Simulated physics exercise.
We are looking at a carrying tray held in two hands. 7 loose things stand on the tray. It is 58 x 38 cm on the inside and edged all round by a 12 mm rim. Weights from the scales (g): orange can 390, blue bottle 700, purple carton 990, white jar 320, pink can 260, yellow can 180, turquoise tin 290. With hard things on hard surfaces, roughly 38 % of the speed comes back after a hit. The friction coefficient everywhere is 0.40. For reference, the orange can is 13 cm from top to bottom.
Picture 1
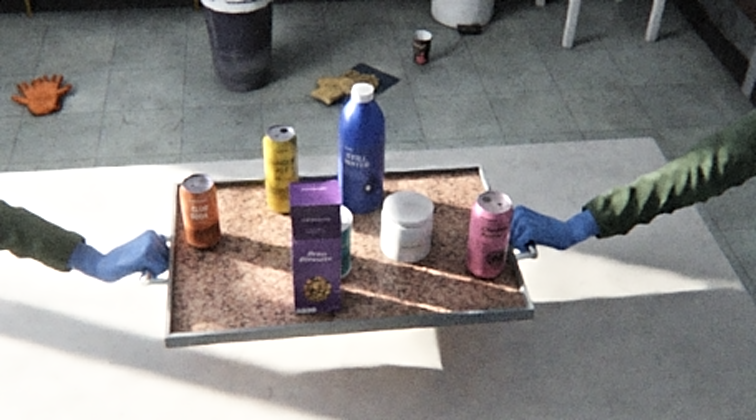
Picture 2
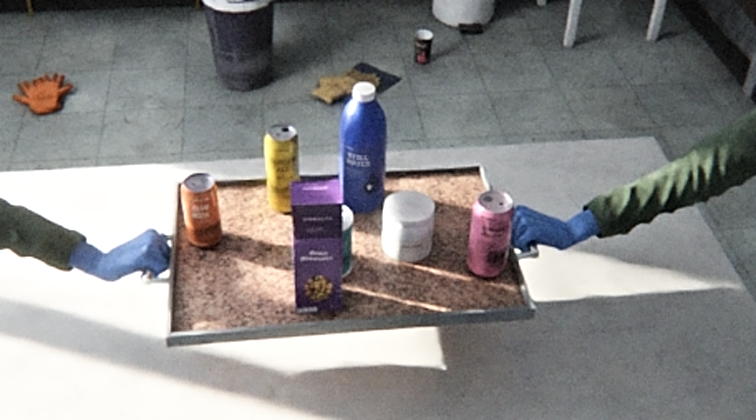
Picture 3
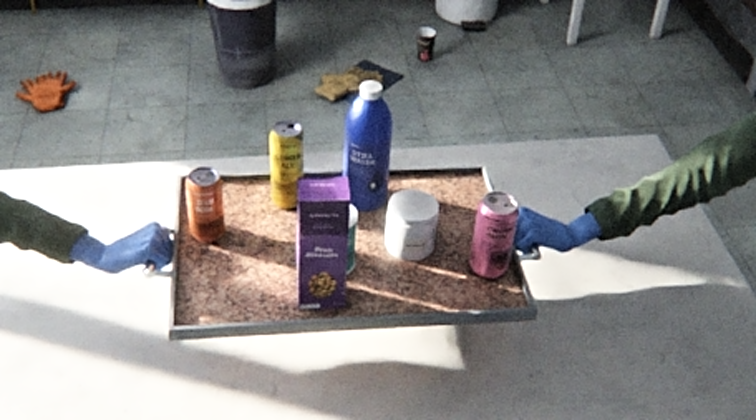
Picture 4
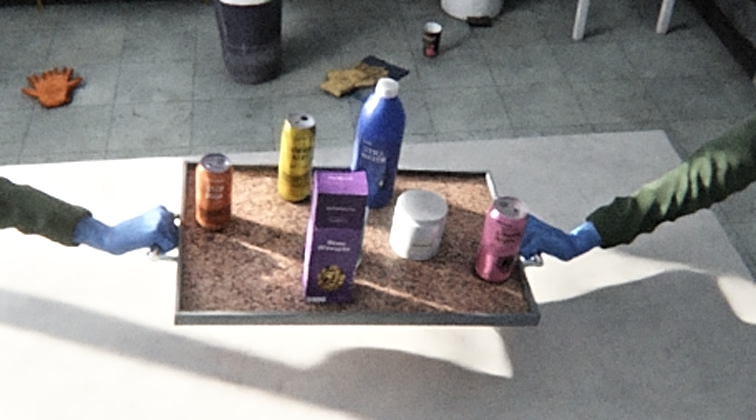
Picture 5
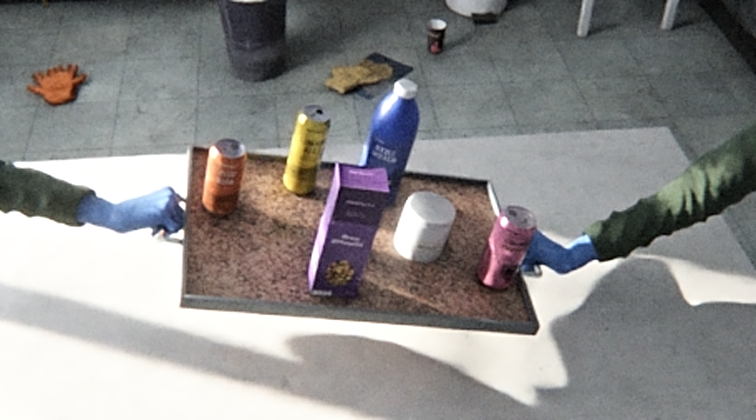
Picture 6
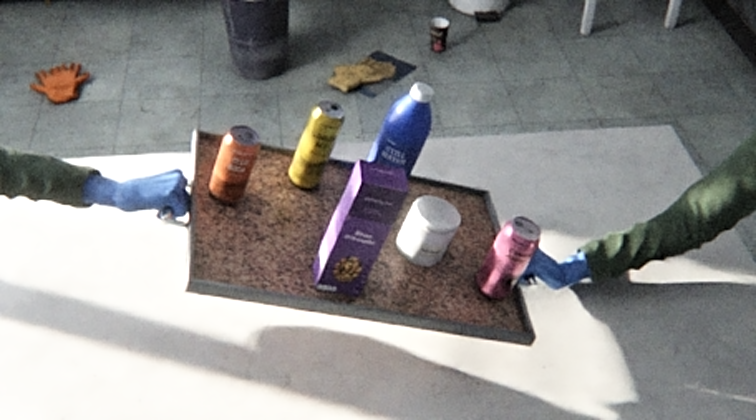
A tray carrying cans, a blue bottle, a purple carton and a white jar started out level, then two blue-gloved hands tilted it steadily down to the right, with the items leaning along with it.
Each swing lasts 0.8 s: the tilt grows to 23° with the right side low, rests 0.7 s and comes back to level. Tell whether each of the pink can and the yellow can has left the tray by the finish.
Pink can: Has left. Yellow can: Has not left.
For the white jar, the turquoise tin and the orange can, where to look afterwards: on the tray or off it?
Once it all settles, the white jar stays on its surface, the turquoise tin stays on its surface and the orange can stays on its surface.
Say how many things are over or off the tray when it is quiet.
All told, 4.
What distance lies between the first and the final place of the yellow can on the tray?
Net shift near 27 cm.
Then, 0.60 s past the last view, tilt 23°, right edge down; yellow can tipped 69° against what carries it near (381, 175); pink can tipped 24° against what carries it near (526, 261); blue bottle on its side.
Then, 1.20 s past the last view, tilt 18°, right edge down; blue bottle, purple carton and pink can now off the tray; yellow can on its side near (443, 201); orange can shifted 17 cm.
Finally, off the tray, blue bottle, purple carton and pink can; on their side or leaning hard on the tray, yellow can; not toppled but over 5 cm from the start, orange can, white jar and turquoise tin. Final places as that camera would see them, pink can near (515, 243), yellow can near (444, 170).
